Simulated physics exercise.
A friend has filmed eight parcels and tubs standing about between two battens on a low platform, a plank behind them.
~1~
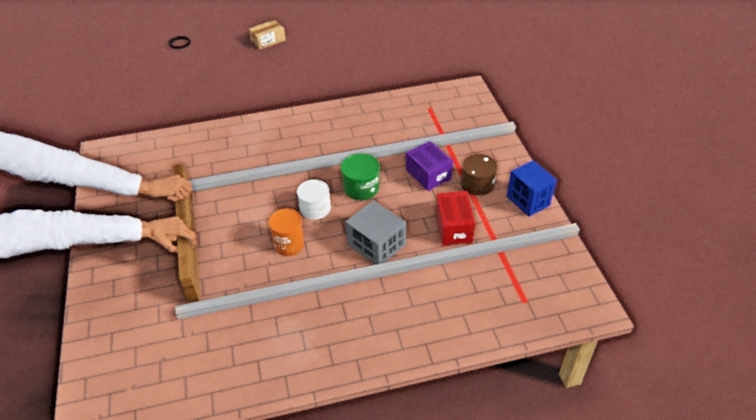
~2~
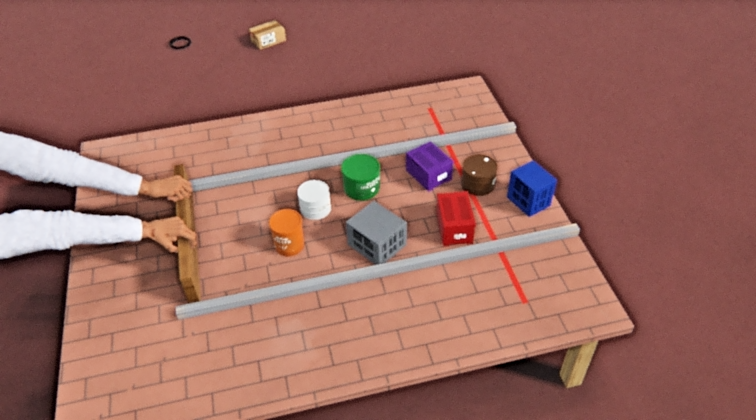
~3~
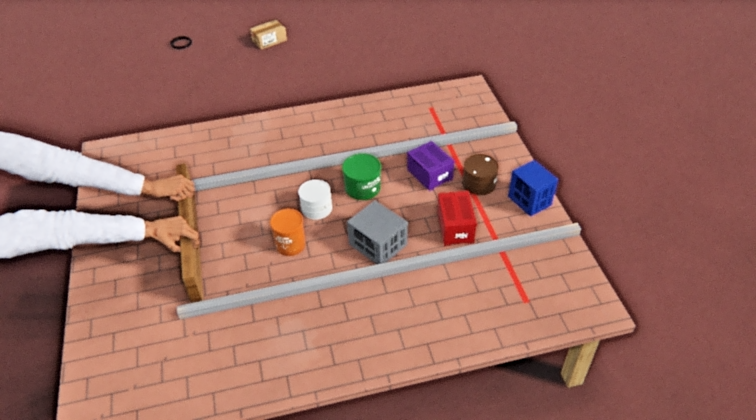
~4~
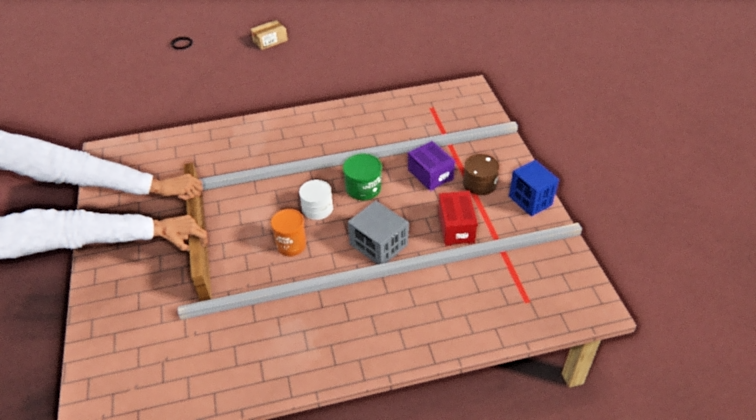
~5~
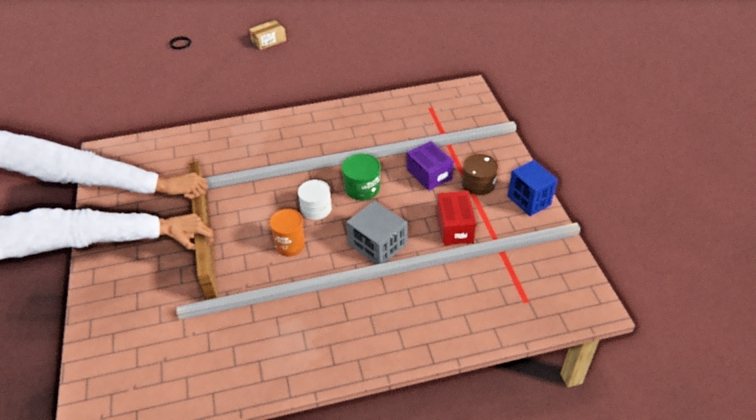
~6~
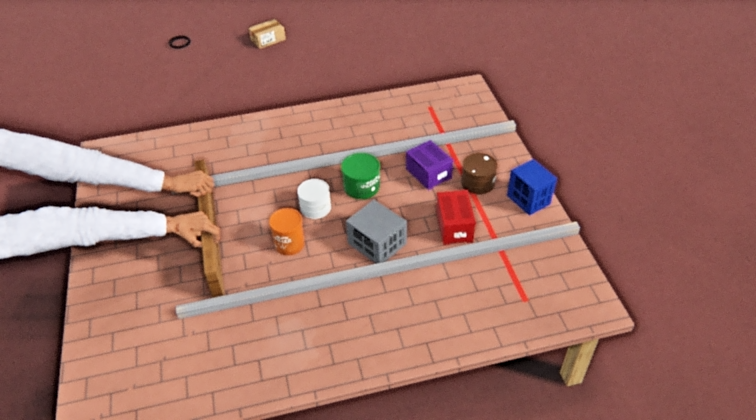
On a low brick-patterned platform, two white-sleeved hands slide a wooden plank slightly to the right between two pale battens, while the eight coloured crates, totes and tubs ahead of it, spread around a red line, stay still.
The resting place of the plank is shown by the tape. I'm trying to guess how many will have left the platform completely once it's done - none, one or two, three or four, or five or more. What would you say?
Looks to me like the count going over is a one or a two.
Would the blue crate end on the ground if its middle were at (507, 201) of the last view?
The blue crate drops off.
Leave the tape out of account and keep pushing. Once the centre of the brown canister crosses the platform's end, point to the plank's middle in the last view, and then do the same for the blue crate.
When the brown canister crosses, the middle is near (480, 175); when the blue crate crosses, near (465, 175).
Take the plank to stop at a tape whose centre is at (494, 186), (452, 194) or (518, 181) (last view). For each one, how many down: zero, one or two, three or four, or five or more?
In order: One or two, then no fall at all, then three or four.
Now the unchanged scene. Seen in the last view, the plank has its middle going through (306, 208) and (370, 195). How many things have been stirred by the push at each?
Counting first: 2, next 4.
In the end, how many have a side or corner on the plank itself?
Looks like 4 of them, all told.
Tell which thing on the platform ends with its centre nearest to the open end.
The brown canister is foremost.
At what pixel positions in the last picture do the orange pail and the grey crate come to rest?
Reading them off: First (492, 188); then (509, 213).
Early on, none off yet; blue crate at rest near (531, 187); brown canister at rest near (479, 174); red tote at rest near (455, 217).
A while later, none off yet; blue crate at rest near (531, 187); brown canister travelled a little near (493, 175); red tote travelled about its own width near (491, 209).
Finally, the number that fall off is one or two; lost, blue crate.
